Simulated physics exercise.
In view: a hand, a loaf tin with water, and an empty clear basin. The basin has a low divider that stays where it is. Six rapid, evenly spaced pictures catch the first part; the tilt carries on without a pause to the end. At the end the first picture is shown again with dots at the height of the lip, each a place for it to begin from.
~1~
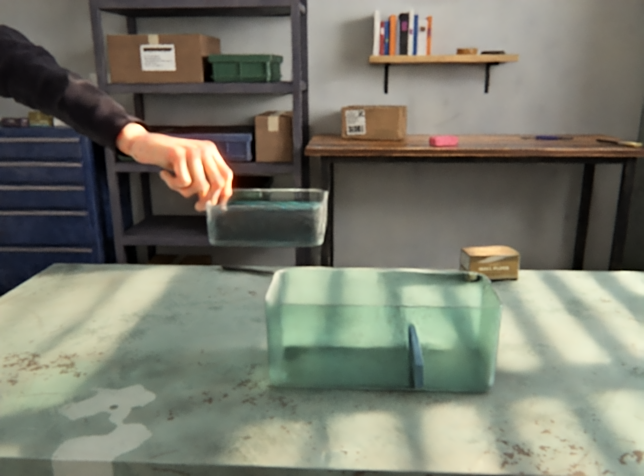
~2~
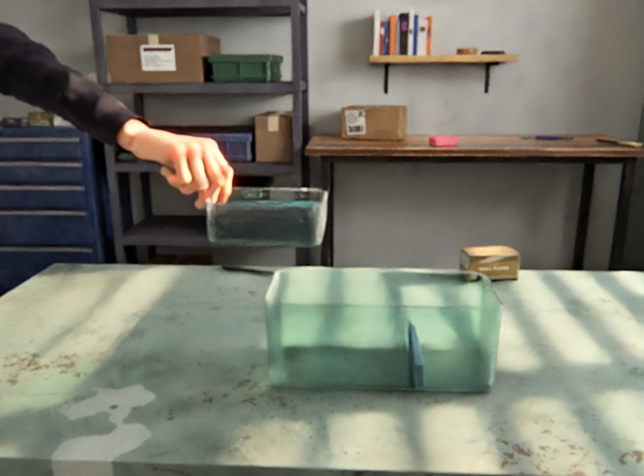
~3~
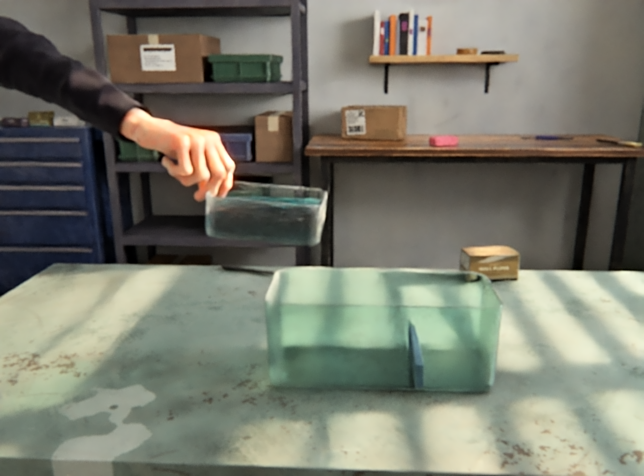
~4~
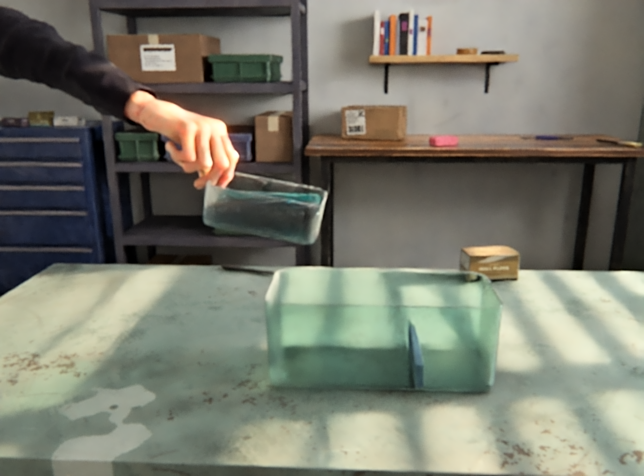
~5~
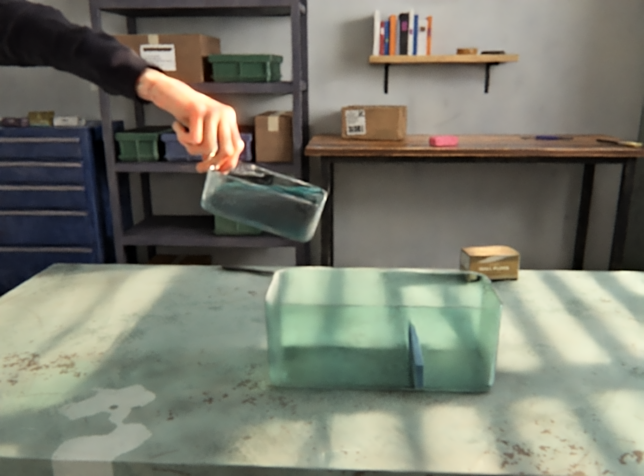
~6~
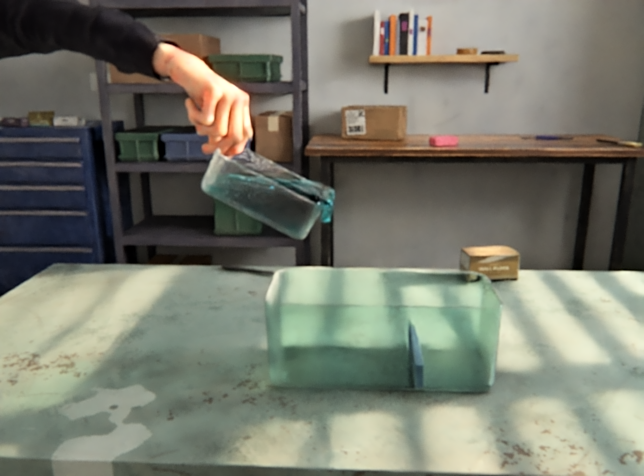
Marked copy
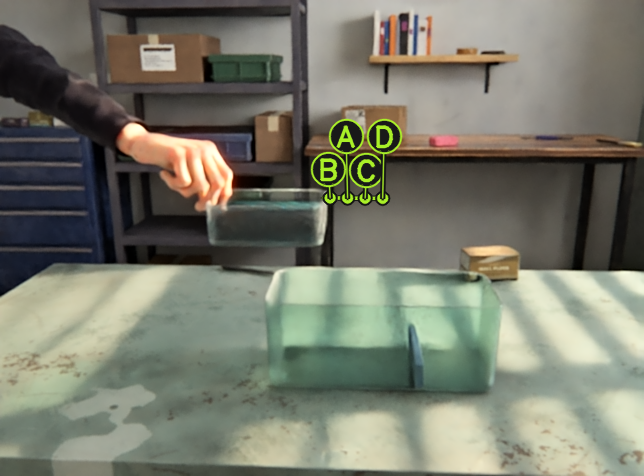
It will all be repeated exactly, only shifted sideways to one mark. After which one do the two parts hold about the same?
Best: A.
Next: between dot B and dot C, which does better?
Dot C.
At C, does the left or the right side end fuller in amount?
More ends on the right.
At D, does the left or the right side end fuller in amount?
The right one.
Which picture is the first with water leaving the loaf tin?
Picture 6.
On the marked copy, A at (347, 198); B at (330, 197); C at (365, 198); D at (382, 198).
If A is chosen, about 47 % ends left of the wall and 48 % right of it; 6 % is lost outside.
If B is chosen, about 77 % ends left of the wall and 18 % right of it; 5 % is lost outside.
If C is chosen, about 30 % ends left of the wall and 65 % right of it; 5 % is lost outside.
If D is chosen, about 19 % ends left of the wall and 76 % right of it; 5 % is lost outside.
